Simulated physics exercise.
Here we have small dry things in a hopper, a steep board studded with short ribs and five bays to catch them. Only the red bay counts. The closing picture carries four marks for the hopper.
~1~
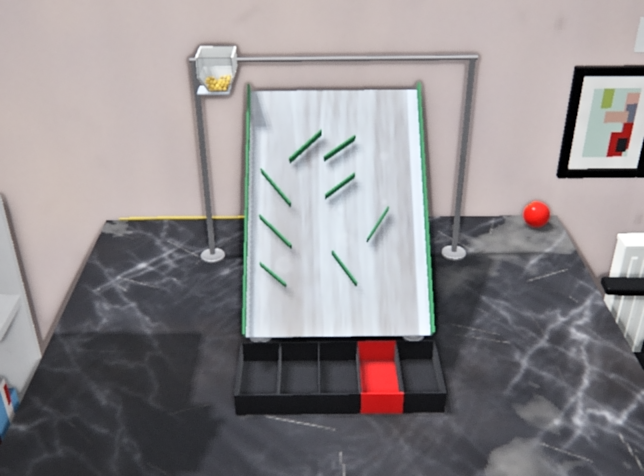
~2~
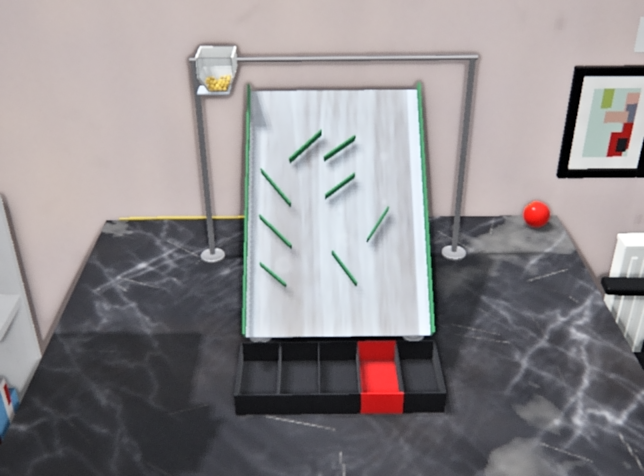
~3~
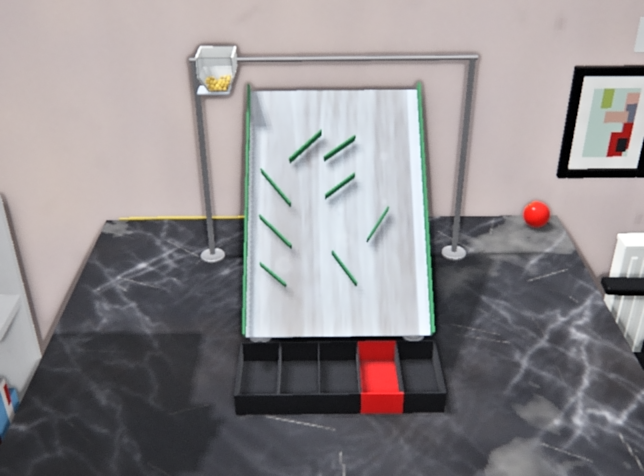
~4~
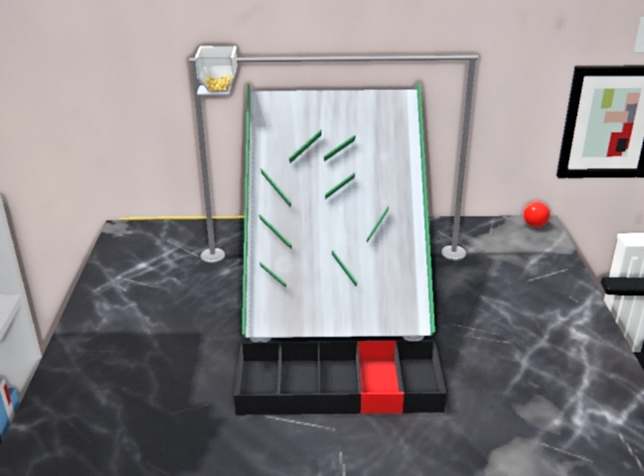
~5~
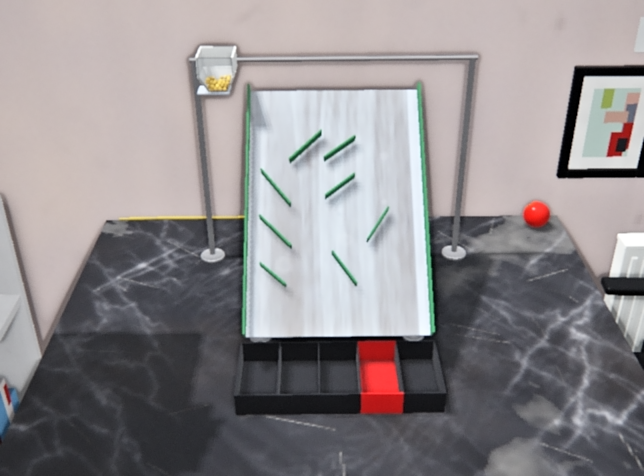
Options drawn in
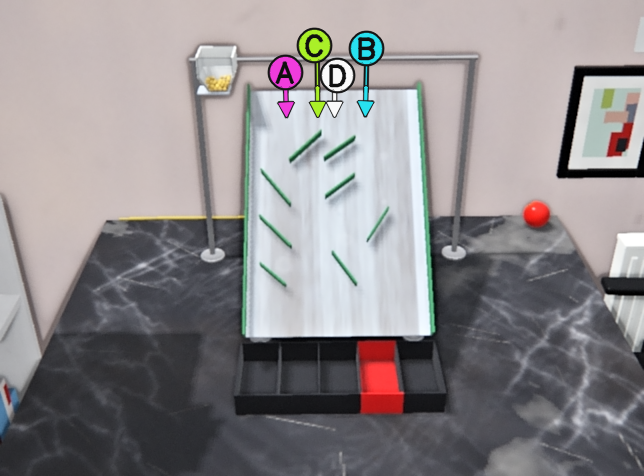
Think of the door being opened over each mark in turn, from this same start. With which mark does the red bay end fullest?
Go for B.
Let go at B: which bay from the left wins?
The fourth.
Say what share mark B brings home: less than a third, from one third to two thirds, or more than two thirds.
Mark B gives from one third to two thirds.
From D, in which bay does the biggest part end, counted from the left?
It is the second one.
On the marked copy, mark A meets the board at (286, 111); mark B meets the board at (365, 110); mark C meets the board at (317, 111); mark D meets the board at (334, 111).
For mark A, only a few in the red bay, all but a few in other bays.
For mark B, close to half in the red bay, close to half in other bays, only a few held on the board.
For mark C, only a few in the red bay, the bulk in other bays, a small share held on the board.
For mark D, a small share in the red bay, the bulk in other bays, a small share held on the board.
